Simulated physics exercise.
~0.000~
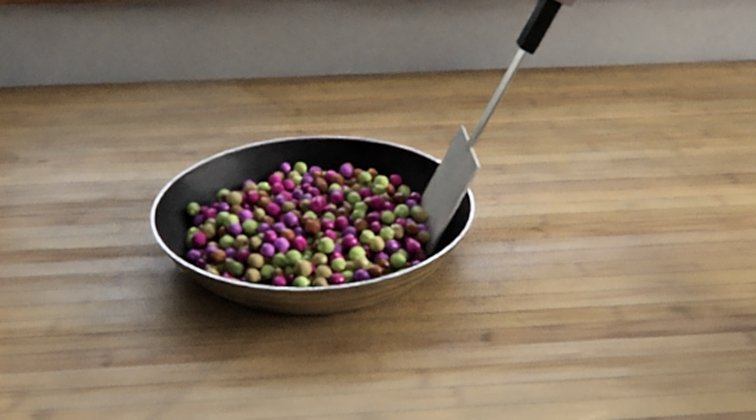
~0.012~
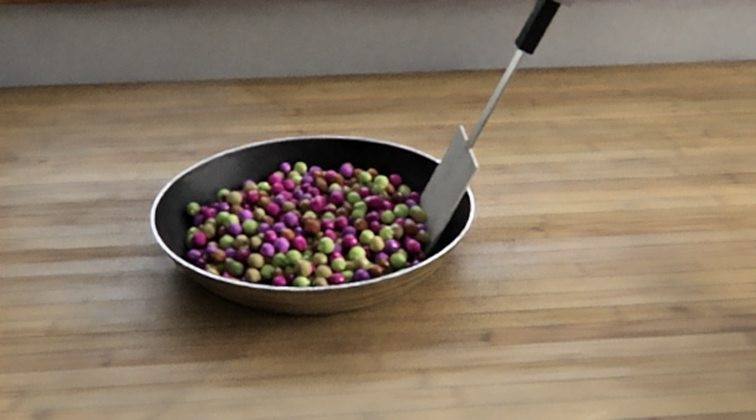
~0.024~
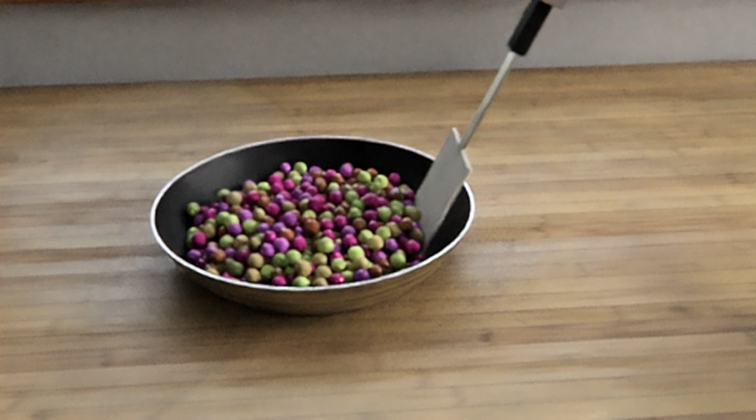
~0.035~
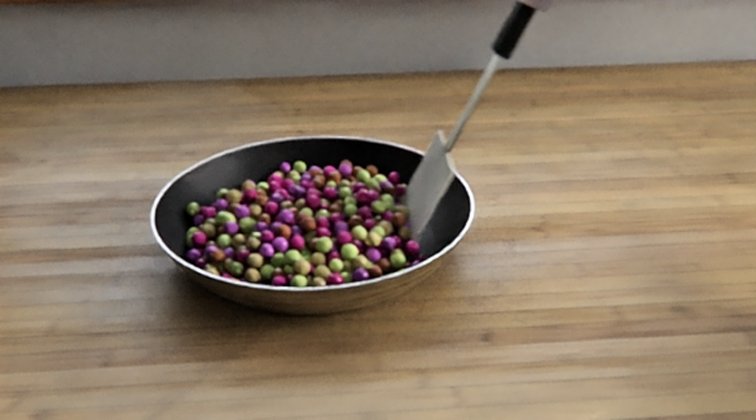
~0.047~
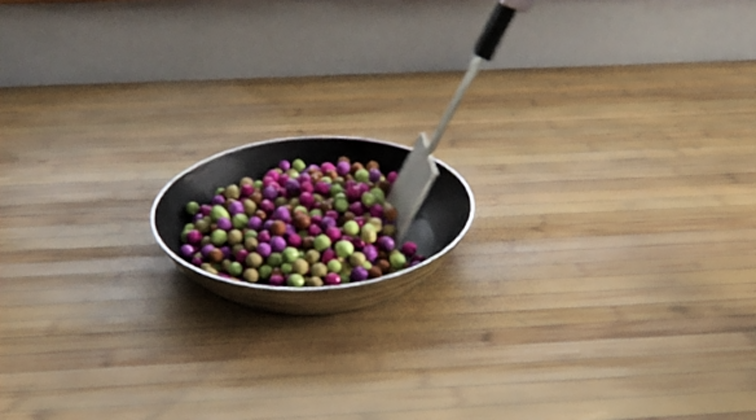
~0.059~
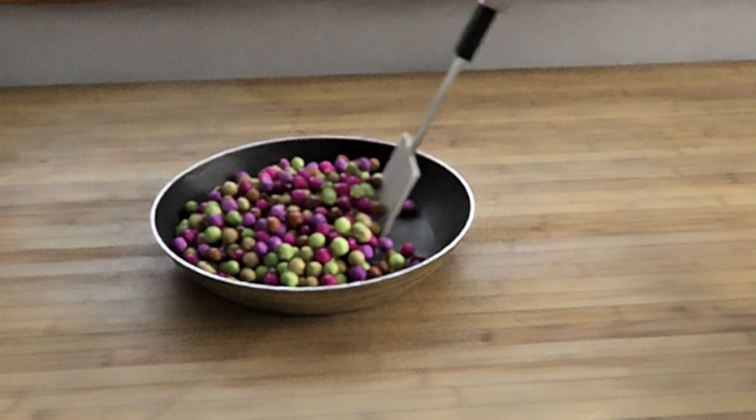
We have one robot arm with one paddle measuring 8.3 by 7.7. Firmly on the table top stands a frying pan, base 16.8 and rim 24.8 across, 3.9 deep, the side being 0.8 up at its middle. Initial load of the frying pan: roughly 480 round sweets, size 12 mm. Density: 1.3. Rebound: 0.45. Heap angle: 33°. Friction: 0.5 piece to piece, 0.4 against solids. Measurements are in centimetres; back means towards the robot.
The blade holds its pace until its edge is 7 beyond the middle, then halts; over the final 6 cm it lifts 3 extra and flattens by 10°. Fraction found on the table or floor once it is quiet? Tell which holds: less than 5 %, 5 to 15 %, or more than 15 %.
What holds is more than 15 %.
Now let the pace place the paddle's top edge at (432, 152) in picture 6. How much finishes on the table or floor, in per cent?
I'd say around 15 per cent.
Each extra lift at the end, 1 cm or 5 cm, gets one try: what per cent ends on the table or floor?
Try one gives about 20 in a hundred, try two about 20 in a hundred.
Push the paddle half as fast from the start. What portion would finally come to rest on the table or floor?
Estimate: Near 10 %.
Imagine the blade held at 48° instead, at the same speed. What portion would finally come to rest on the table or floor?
That gives about 25 in a hundred.
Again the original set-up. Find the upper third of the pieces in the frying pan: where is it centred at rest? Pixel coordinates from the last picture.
Close to pixel (229, 224).
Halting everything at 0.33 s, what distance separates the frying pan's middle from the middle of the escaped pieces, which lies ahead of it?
That distance is around 20 cm.
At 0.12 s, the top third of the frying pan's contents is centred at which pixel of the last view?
Near pixel (259, 207).
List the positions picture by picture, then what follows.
In the first frame, paddle top edge at (470, 145), sloping 64°; upper third of the load around (315, 217), from x 195 to 425, top at y 170; 478 in the frying pan.
In the second frame, paddle top edge at (469, 146), sloping 64°; upper third of the load around (315, 217), from x 195 to 425, top at y 170.
In the third frame, paddle top edge at (462, 147), sloping 64°; upper third of the load around (316, 215), from x 195 to 420, top at y 170.
In the fourth frame, paddle top edge at (447, 150), sloping 64°; upper third of the load around (318, 213), from x 195 to 420, top at y 165.
In the fifth frame, paddle top edge at (429, 152), sloping 64°; upper third of the load around (314, 211), from x 185 to 420, top at y 165.
In the sixth frame, paddle top edge at (411, 152), sloping 64°; upper third of the load around (307, 208), from x 180 to 420, top at y 160; 478 in the frying pan.
By 0.09 s, sloping 64°, highest piece 7 above the table; 478 in the frying pan.
By 0.12 s, sloping 61°, highest piece 8 above the table; 478 in the frying pan.
By 0.33 s, sloping 54°, highest piece 11 above the table; 350 in the frying pan, 100 on the table or floor, 28 on the blade or in flight.
By 1.38 s, sloping 54°, highest piece 4 above the table; 348 in the frying pan, 130 on the table or floor.
Final count, 348 in the frying pan, 130 on the table or floor. That is 27 % on the table or floor.
